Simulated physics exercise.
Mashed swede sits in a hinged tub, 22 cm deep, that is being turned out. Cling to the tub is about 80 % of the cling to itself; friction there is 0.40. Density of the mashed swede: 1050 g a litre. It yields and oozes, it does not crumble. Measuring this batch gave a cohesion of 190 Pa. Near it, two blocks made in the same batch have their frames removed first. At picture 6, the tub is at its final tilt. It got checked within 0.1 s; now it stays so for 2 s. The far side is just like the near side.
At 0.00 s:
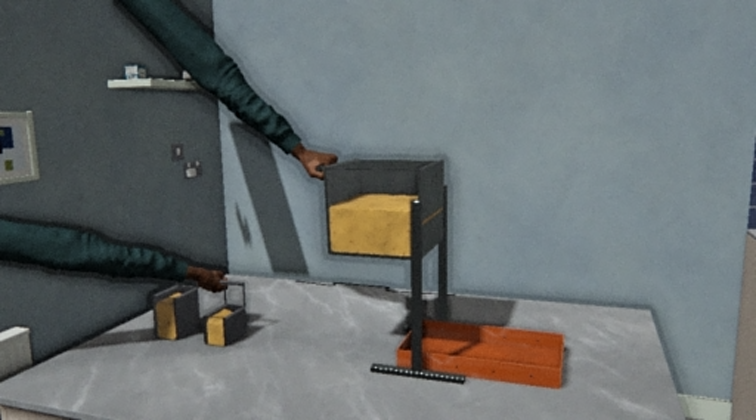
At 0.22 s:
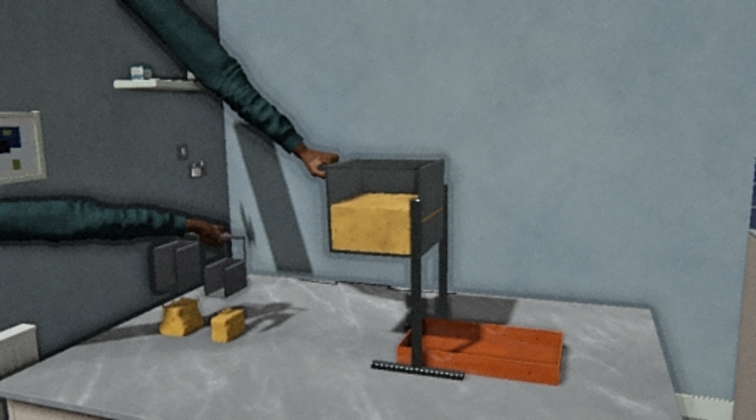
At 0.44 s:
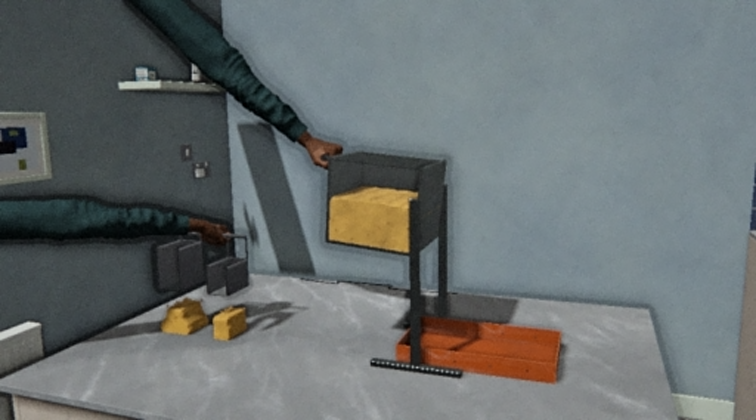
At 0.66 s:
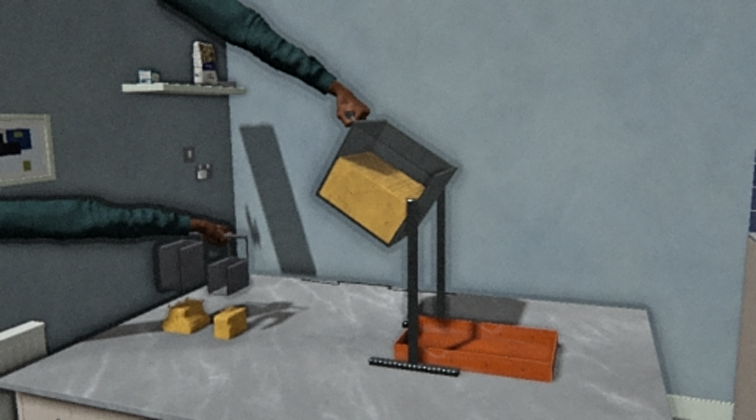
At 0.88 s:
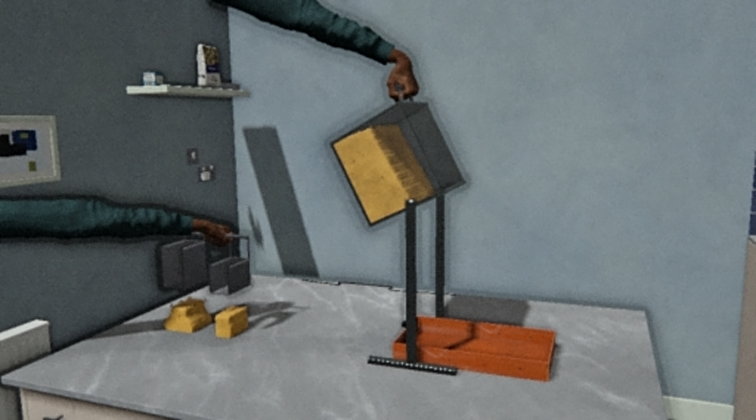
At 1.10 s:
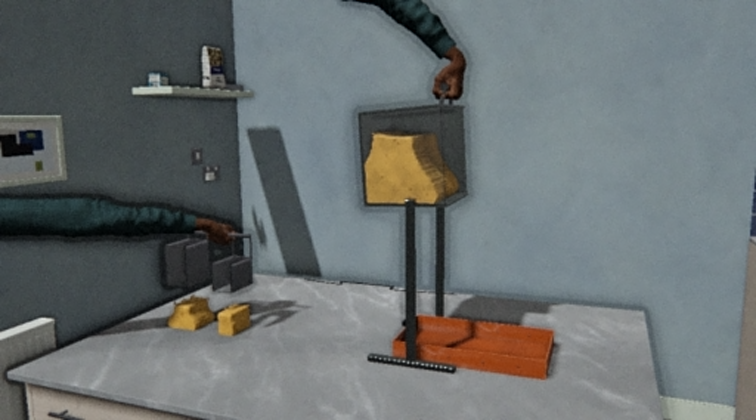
At first, a hand grips a dark, clear-sided tub of yellow mash on a stand above an orange tray, while another hand lifts two small casings off yellow blocks, the left one slumping. Then the upper hand swings the tub up and rightward onto its side, and the mash slumps inside it.
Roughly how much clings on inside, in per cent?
Roughly 60 per cent.
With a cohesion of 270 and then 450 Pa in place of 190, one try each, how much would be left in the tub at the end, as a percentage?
About 70 % first, about 100 % second.
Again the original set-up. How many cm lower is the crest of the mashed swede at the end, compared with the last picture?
Roughly 9 cm.
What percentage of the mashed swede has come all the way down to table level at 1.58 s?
Some 16 % has got all the way down.
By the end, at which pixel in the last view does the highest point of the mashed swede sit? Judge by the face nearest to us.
The highest point sits at around (383, 170).
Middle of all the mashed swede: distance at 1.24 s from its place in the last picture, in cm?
The distance comes to some 5 cm.
By 1.24 s, the tub is at 87 degrees and holds 91 %.
By 1.41 s, the tub is at 87 degrees and holds 69 %.
By 1.58 s, the tub is at 87 degrees and holds 62 %.
By 1.75 s, the tub is at 87 degrees and holds 61 %.
By 3.10 s, at the end, the tub is at 87 degrees and holds 60 %.
